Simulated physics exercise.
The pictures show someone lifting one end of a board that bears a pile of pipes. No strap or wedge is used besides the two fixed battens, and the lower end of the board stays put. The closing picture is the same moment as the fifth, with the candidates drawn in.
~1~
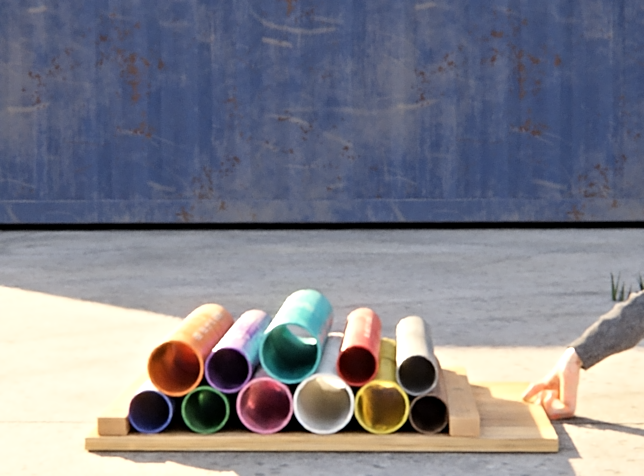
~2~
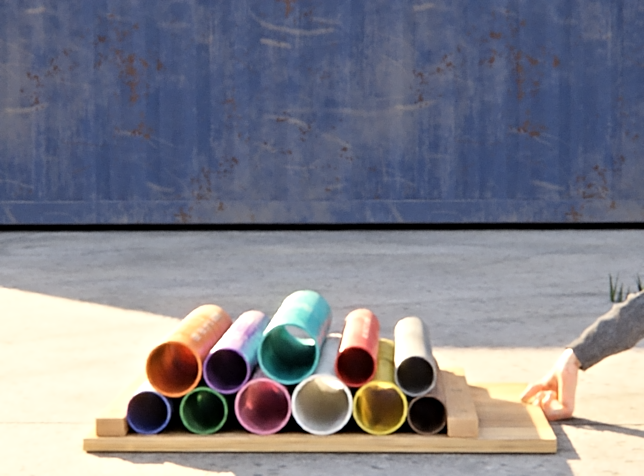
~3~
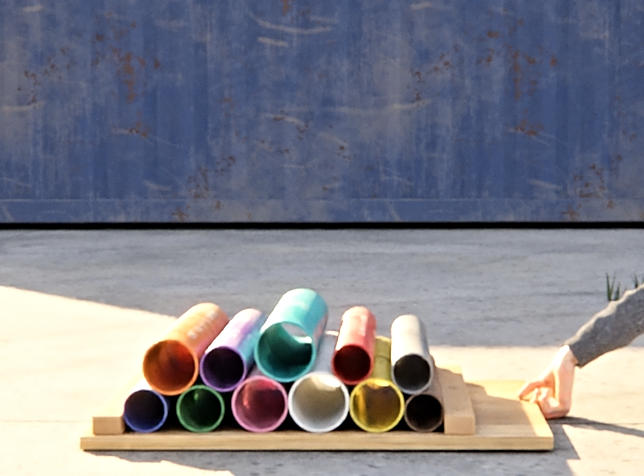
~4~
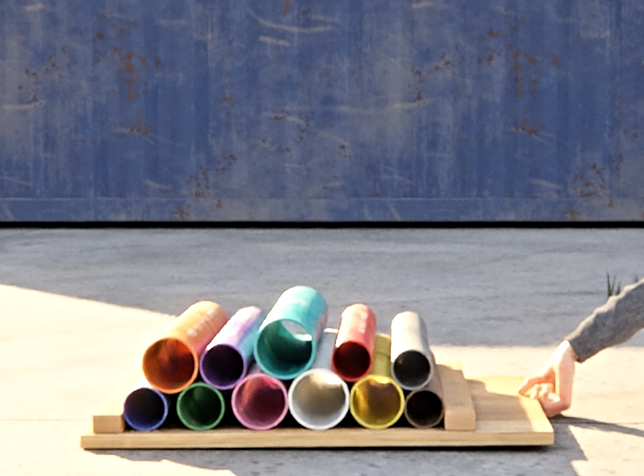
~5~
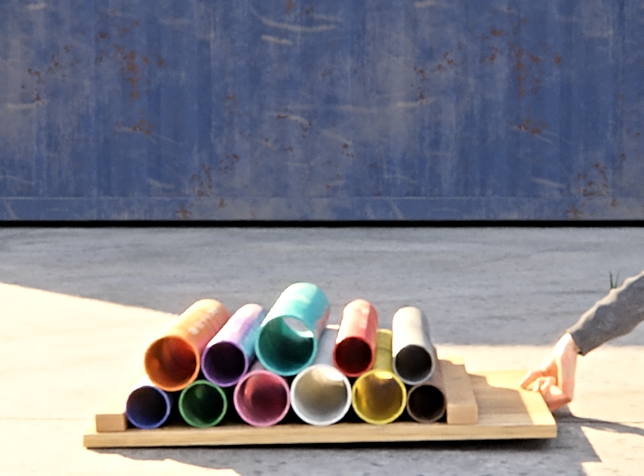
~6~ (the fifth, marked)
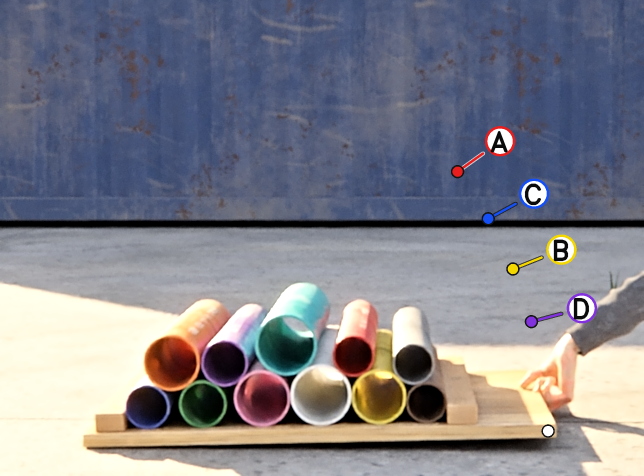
On sunlit concrete before a rust-marked blue metal wall, the view is from the front at a low height. Colourful pipes lie in two rows on a wooden board, orange, purple, teal, red and grey above blue, green, pink, white, yellow and brown, with a grey-sleeved arm at right. The board shifts very slightly, then the hand raises its right end a little, the pipes keeping their arrangement.
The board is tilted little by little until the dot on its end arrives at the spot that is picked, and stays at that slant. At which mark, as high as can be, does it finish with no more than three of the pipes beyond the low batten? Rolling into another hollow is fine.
Lift it to A and no more.
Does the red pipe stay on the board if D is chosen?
Yes, with D.
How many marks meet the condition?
The number is four.
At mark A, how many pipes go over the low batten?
The count is three.
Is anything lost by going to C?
At C: Yes.
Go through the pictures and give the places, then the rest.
Green pipe (206, 410); pink pipe (265, 405), in the first picture.
Pink pipe (264, 406); white pipe (322, 405), in the second picture.
Board (323, 403); yellow pipe (377, 405); brown pipe (424, 412); orange pipe (170, 367), in the third picture.
Board (323, 400); green pipe (201, 406), in the fourth picture.
Board (325, 396); green pipe (203, 404), in the fifth picture.
On the copy, A at (457, 172); B at (513, 269); C at (488, 219); D at (531, 322); the white dot at (548, 431).
On A. First, board at 20°.
Then, board at 36°.
Finally, board at 36°, three over the low batten (purple, orange, turquoise).
By contrast, B two over the low batten (purple, orange); C three over the low batten (purple, orange, turquoise); D one over the low batten (orange).
